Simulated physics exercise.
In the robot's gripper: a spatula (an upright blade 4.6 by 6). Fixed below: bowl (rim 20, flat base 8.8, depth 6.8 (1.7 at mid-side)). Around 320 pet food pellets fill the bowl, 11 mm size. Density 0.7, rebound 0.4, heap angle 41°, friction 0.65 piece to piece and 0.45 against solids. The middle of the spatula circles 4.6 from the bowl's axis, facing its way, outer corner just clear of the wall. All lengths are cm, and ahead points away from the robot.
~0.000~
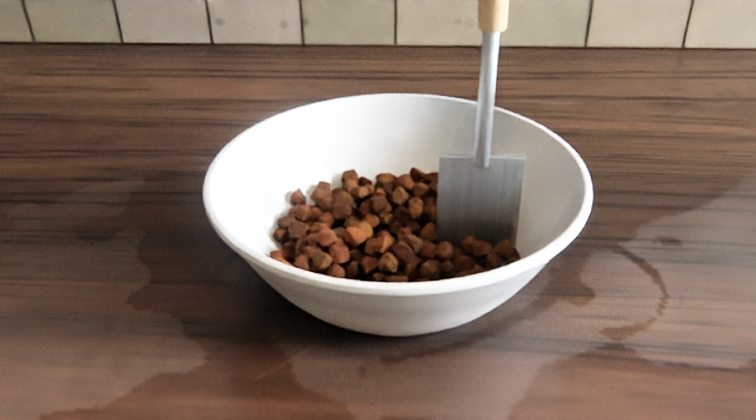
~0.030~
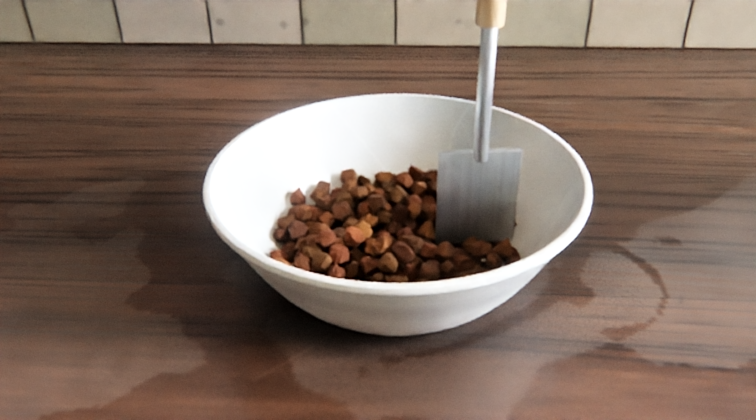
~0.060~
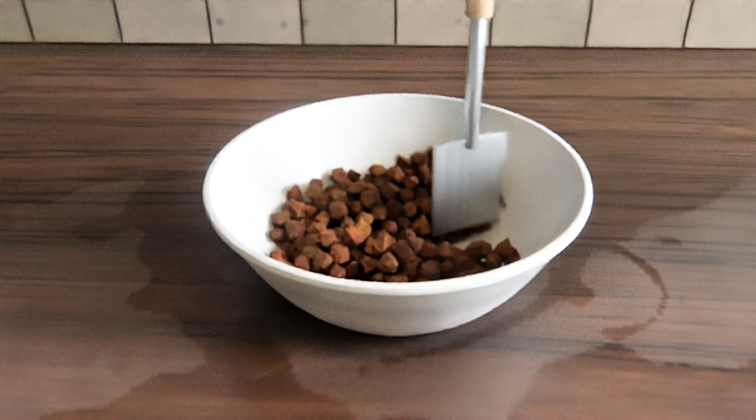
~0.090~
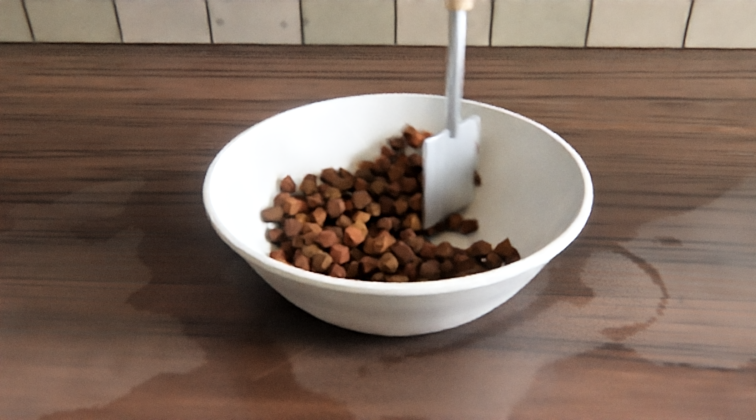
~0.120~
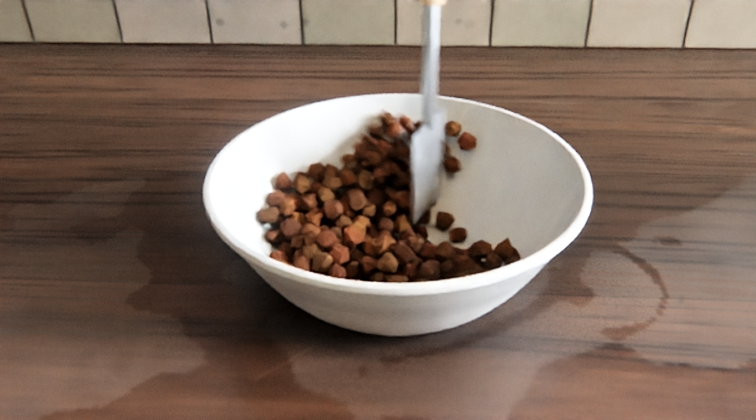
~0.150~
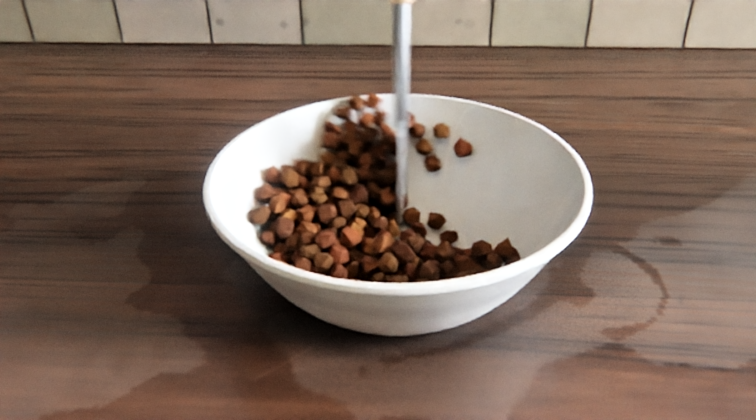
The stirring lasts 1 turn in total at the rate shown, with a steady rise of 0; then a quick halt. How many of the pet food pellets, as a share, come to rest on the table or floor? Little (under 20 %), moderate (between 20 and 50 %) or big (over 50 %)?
Answer: Little; under 20 % of the pet food pellets finish on the table or floor.
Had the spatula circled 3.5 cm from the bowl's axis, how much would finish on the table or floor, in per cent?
In that case some 0 per cent.
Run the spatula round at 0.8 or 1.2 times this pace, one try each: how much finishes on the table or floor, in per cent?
Some 5 and 15 per cent.
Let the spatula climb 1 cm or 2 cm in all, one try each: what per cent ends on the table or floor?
Some 5 and 5 per cent.
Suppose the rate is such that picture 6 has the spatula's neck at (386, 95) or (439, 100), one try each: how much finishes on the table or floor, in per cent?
Some 10 and 0 per cent.
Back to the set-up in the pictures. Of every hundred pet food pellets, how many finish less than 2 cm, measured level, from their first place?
Roughly 10 per cent.
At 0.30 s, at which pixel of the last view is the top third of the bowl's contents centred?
At about (279, 231).
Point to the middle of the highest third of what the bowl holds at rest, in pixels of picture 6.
Around (469, 188).
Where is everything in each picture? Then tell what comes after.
The first picture shows spatula neck at (484, 131), 0° round; upper third of the load around (394, 231), from x 280 to 515, top at y 175; 318 in the bowl.
The second picture shows spatula neck at (482, 126), 8° round; upper third of the load around (393, 229), from x 280 to 515, top at y 175.
The third picture shows spatula neck at (472, 114), 27° round; upper third of the load around (394, 209), from x 280 to 515, top at y 155.
The fourth picture shows spatula neck at (453, 104), 48° round; upper third of the load around (383, 202), from x 275 to 515, top at y 135.
The fifth picture shows spatula neck at (429, 97), 68° round; upper third of the load around (370, 184), from x 270 to 515, top at y 120.
The sixth picture shows spatula neck at (401, 95), 89° round; upper third of the load around (349, 178), from x 260 to 515, top at y 100; 318 in the bowl.
By 0.30 s, 192° round, highest piece 10 above the table; 315 in the bowl, 3 on the table or floor.
By 0.45 s, 295° round, highest piece 9 above the table; 304 in the bowl, 7 on the table or floor, 7 in flight or on the tool.
By 0.73 s, 0° round, highest piece 7 above the table; 294 in the bowl, 23 on the table or floor, 1 in flight or on the tool.
By 1.43 s, 0° round, highest piece 6 above the table; 294 in the bowl, 24 on the table or floor.
Final count, 294 in the bowl, 24 on the table or floor. That is 8 % on the table or floor.
